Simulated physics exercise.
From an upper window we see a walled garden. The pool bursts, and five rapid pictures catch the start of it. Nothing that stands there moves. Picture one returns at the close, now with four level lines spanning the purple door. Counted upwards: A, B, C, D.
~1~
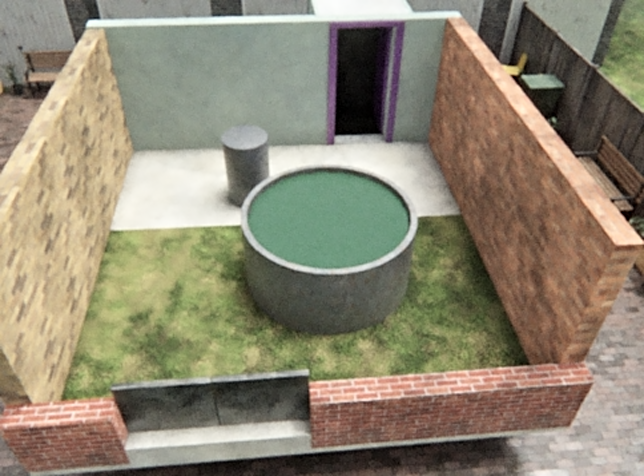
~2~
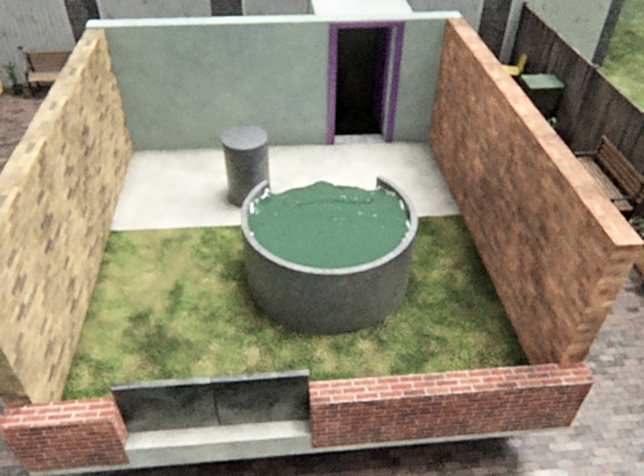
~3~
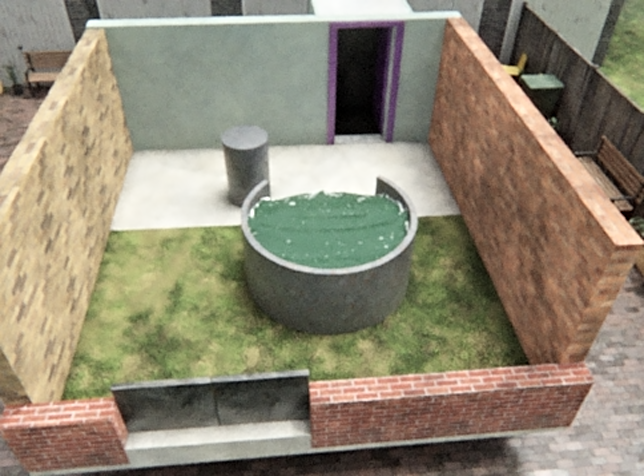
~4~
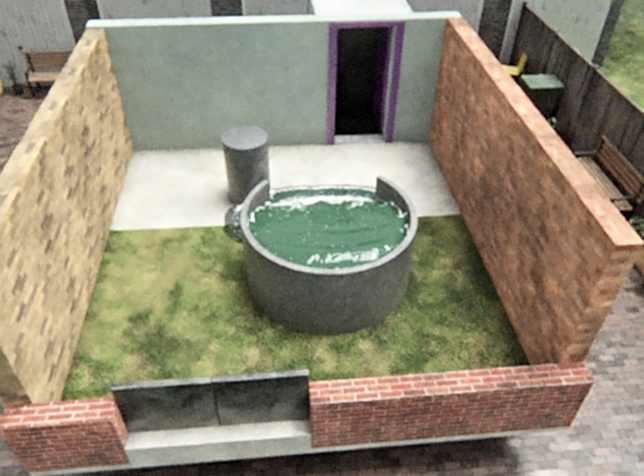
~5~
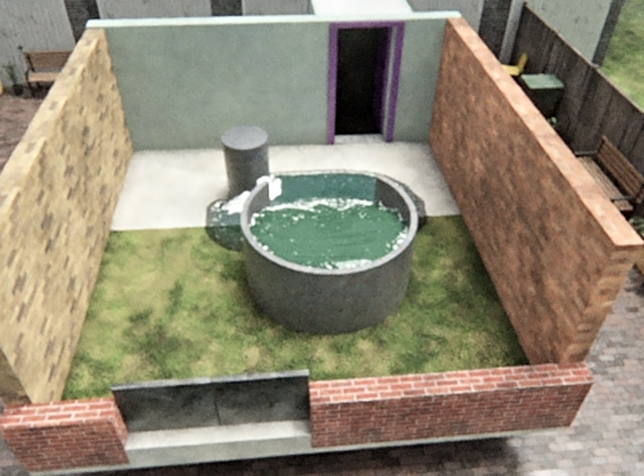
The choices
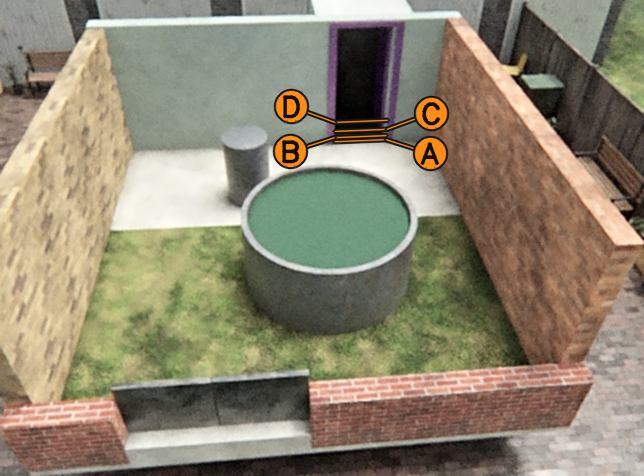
The clip opens on a walled garden seen from above, where a round grey pool of still green water stands on grass before a purple doorway. A gap appears in the pool's far rim and the water turns choppy and foamy, then water emerges behind the left side and spreads, also showing at the right.
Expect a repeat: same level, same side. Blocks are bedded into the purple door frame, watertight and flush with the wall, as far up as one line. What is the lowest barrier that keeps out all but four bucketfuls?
Height D just does it.
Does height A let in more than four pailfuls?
Yes, it does.
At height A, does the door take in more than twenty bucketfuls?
Yes.
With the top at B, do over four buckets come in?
Yes, that goes wrong.
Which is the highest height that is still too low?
That is height C.
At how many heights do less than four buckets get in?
One.
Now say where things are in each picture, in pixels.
The first frame shows water in the pool at rest, its middle at (329, 218); foot of the purple doorway at (360, 143); shut gate at (213, 387).
In the second frame, water covers 2 % of the ground, its front hidden from here.
In the third frame, water covers 5 % of the ground, its front hidden from here.
In the fourth frame, water covers 10 % of the ground, its front hidden from here.
The fifth frame shows front seen at (212, 206), 16 % of the ground wet.
On the marked copy, A at (360, 140); B at (360, 136); C at (361, 130); D at (361, 121); from the bottom up A, B, C, D.
If A is chosen, dozens of bucketfuls pour in.
If B is chosen, dozens of bucketfuls pour in.
If C is chosen, about 10 bucketfuls get in.
If D is chosen, a splash gets over, under a bucket.
